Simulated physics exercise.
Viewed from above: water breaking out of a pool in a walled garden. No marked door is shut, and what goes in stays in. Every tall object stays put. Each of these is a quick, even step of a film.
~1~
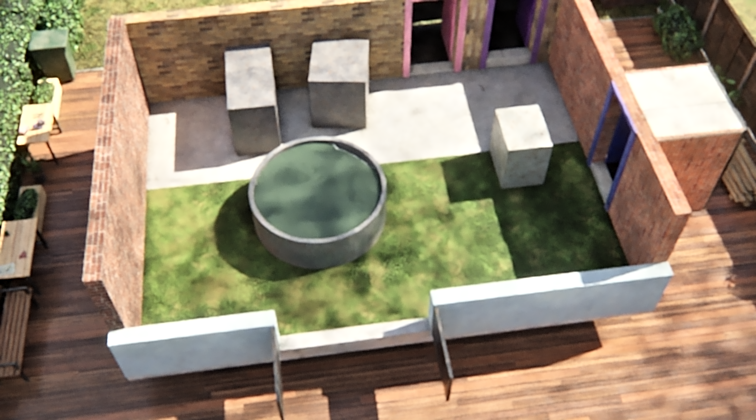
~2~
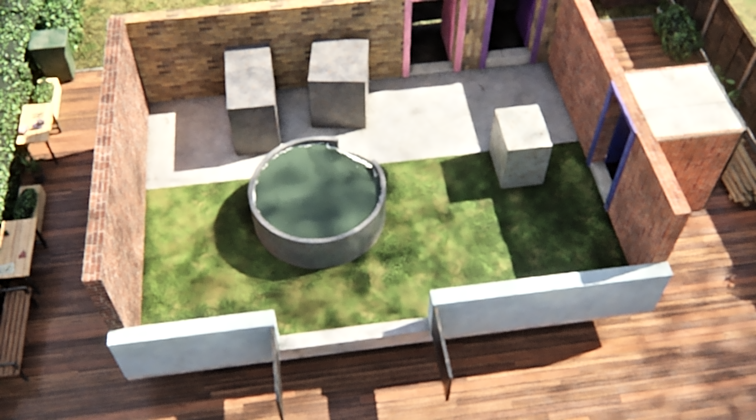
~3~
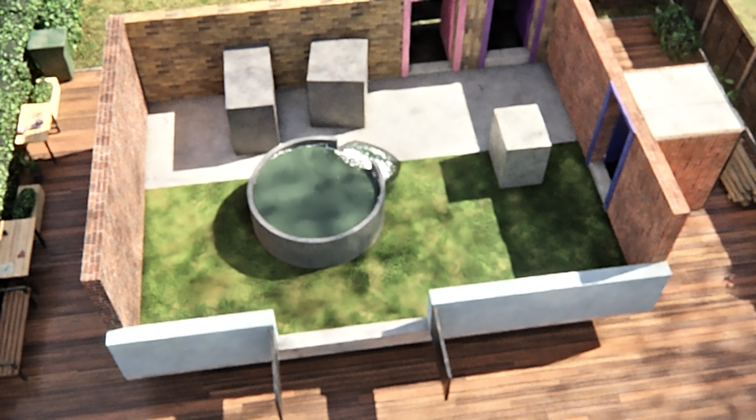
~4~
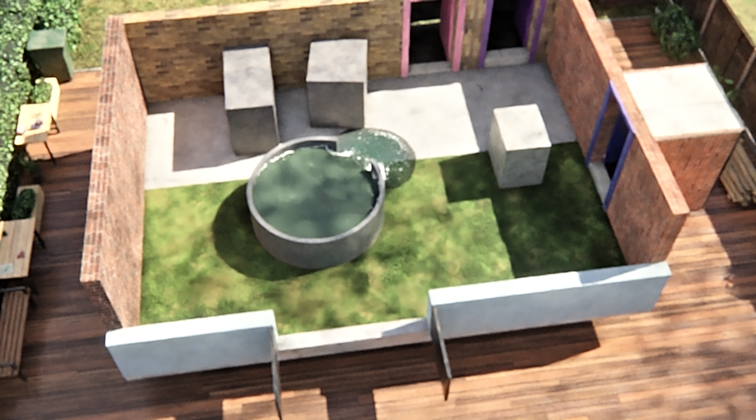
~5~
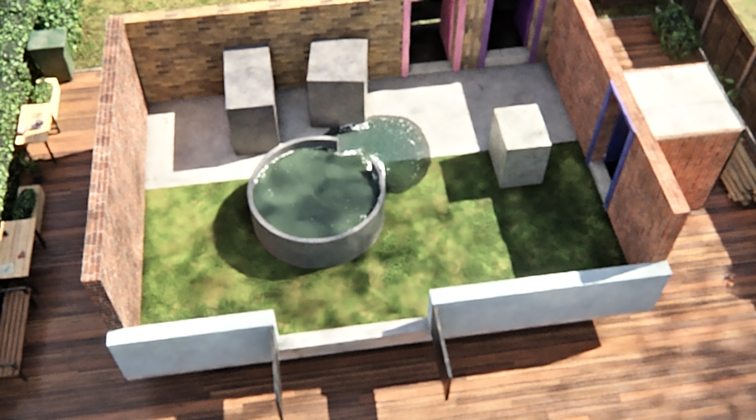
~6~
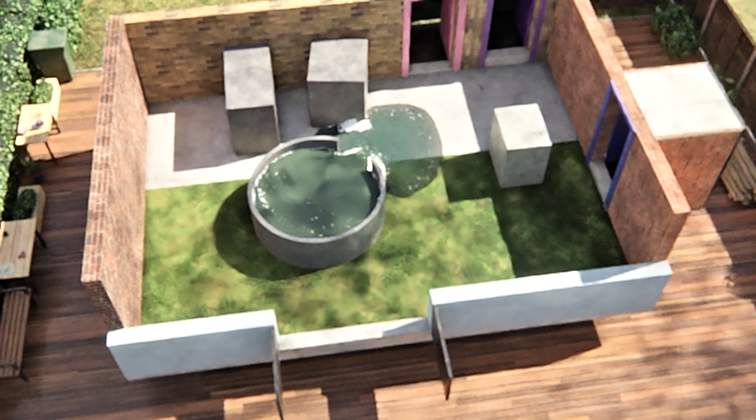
The clip opens on a walled garden seen from above, with still green water in a round grey pool. Water then breaks out through a gap on the pool's far right side, splashing over the rim, and spreads into a widening rounded puddle across the paving and grass edge.
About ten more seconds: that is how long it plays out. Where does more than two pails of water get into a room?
My prediction: The blue door will let through no more than two buckets. The purple door will let through no more than two buckets. The pink door will let through over two buckets.
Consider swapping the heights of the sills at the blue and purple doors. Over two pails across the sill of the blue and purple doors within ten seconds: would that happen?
Blue: Under the mark; purple: Over the mark.
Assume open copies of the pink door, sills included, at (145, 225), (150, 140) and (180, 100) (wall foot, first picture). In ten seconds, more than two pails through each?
Result per door, in the listed order - below the line, below the line, below the line.
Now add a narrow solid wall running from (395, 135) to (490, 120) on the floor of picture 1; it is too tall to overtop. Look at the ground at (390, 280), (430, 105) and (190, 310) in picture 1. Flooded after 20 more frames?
The first spot is untouched, the second swamped, the third untouched.
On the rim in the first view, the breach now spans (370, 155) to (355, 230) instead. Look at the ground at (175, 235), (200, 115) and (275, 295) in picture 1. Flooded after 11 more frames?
Bone-dry, bone-dry, bone-dry.
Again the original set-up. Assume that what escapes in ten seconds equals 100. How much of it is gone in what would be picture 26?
I'd estimate some 55 per cent.
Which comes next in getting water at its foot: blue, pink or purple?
The door marked pink.
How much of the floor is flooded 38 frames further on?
That works out to some 65 in a hundred.
A moment on, water covers 20 % of the floor; the blue door not reached, the purple door not reached, the pink door under two buckets in.
Next, water covers 35 % of the floor; the blue door not reached, the purple door wet at the sill, nothing in, the pink door over two buckets in.
Then, water covers 40 % of the floor; the blue door not reached, the purple door wet at the sill, nothing in, the pink door far over two buckets in.
Later, water covers 65 % of the floor; the blue door wet at the sill, nothing in, the purple door under two buckets in, the pink door far over two buckets in.
In the end, water covers 80 % of the floor; the blue door wet at the sill, nothing in, the purple door under two buckets in, the pink door far over two buckets in.
